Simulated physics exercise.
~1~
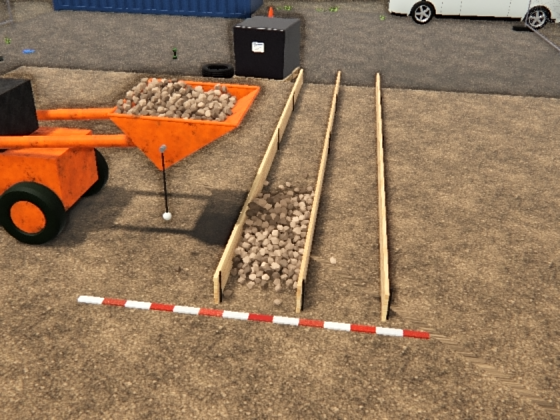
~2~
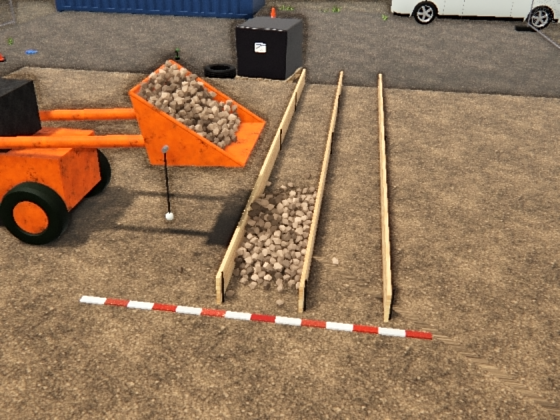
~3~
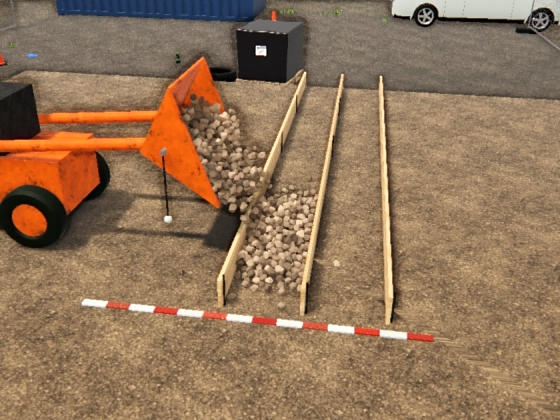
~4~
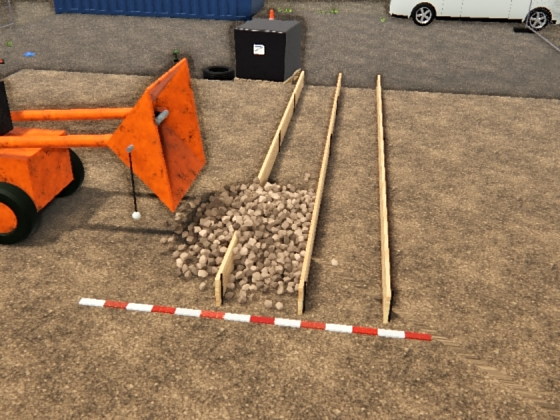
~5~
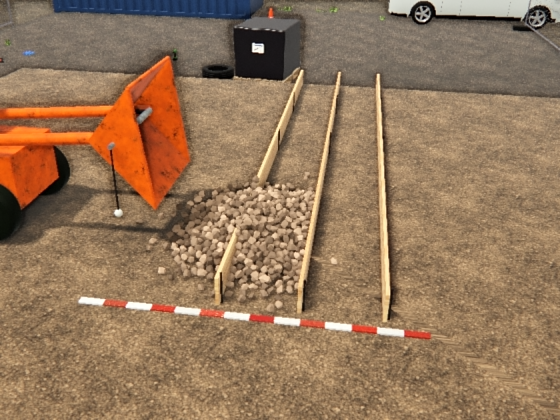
Orange loader tipping its bucket of stones over a plank edge onto an earlier pile, then backing away left, bucket still tilted.
